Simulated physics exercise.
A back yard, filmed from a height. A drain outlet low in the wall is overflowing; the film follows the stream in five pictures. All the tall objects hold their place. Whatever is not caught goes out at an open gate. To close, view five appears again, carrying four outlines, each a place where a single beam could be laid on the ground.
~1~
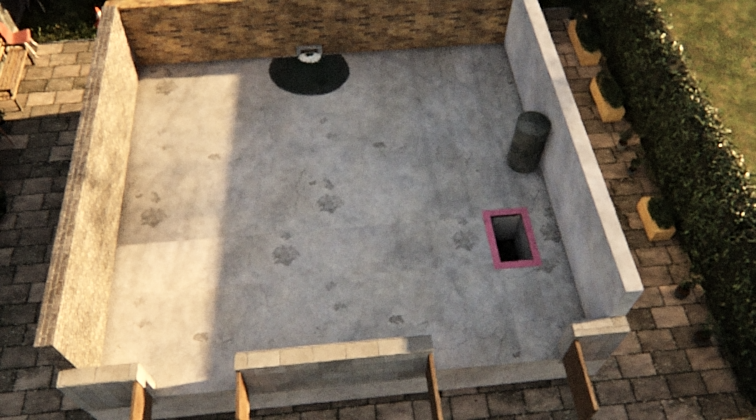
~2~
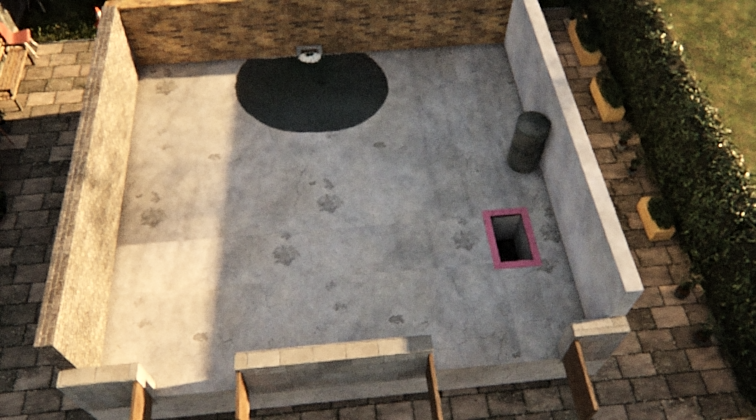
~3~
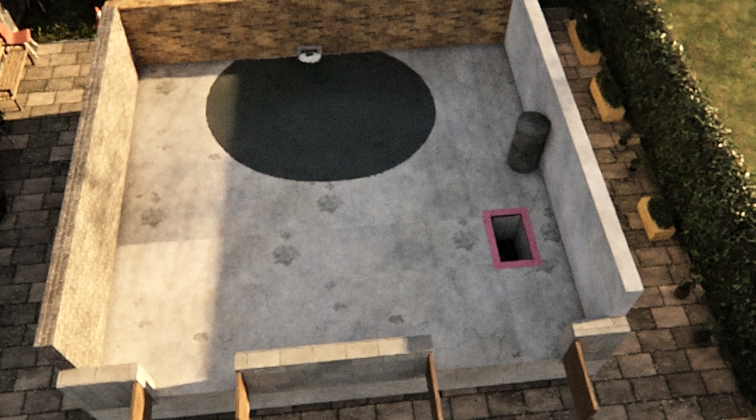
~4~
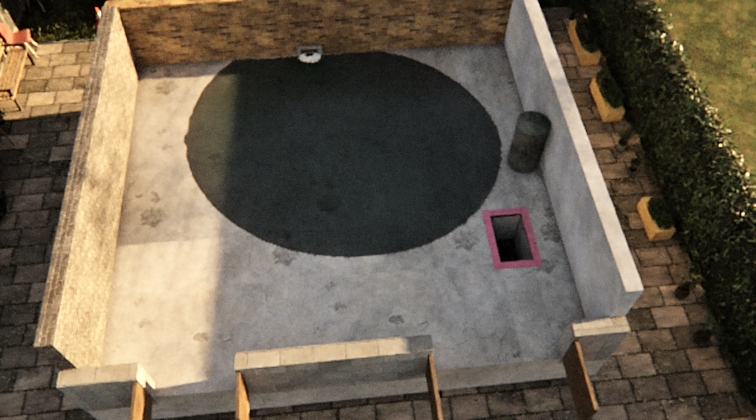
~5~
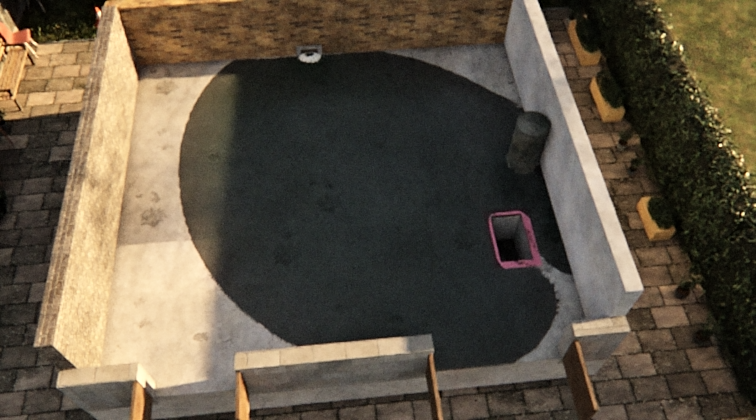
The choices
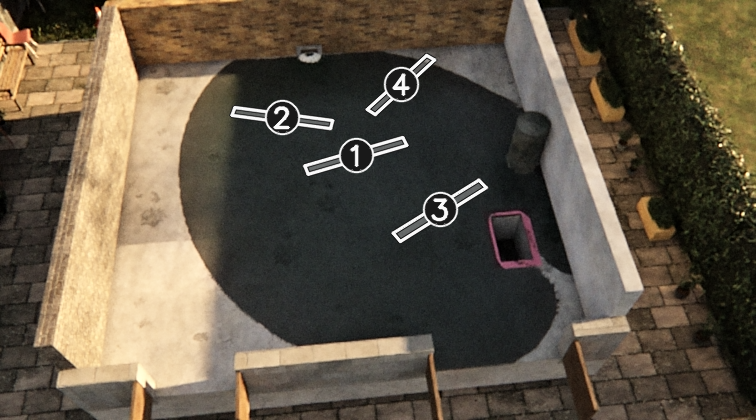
At first, a small dark patch of water lies below a pale outlet at the far wall of a walled yard. It spreads toward the near side in a widening round pool, then surrounds the pink-edged gully on the right, which takes in water, while pale ground remains along the left.
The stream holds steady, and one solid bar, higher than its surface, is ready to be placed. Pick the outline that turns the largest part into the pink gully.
Best: 2.
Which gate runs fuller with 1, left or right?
The right one.
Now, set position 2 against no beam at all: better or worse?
Position 2 is better.
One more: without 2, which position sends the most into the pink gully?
It is 1.
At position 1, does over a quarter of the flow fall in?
Yes.
In white, 1 from (306, 170) to (404, 141); 2 from (233, 111) to (331, 124); 3 from (396, 237) to (482, 183); 4 from (371, 112) to (430, 57).
For position 1, about 33 % of the stream goes into the pink gully, about 67 % out by the gates.
For position 2, about 44 % of the stream goes into the pink gully, about 56 % out by the gates.
For position 3, about 23 % of the stream goes into the pink gully, about 76 % out by the gates.
For position 4, about 22 % of the stream goes into the pink gully, about 78 % out by the gates.
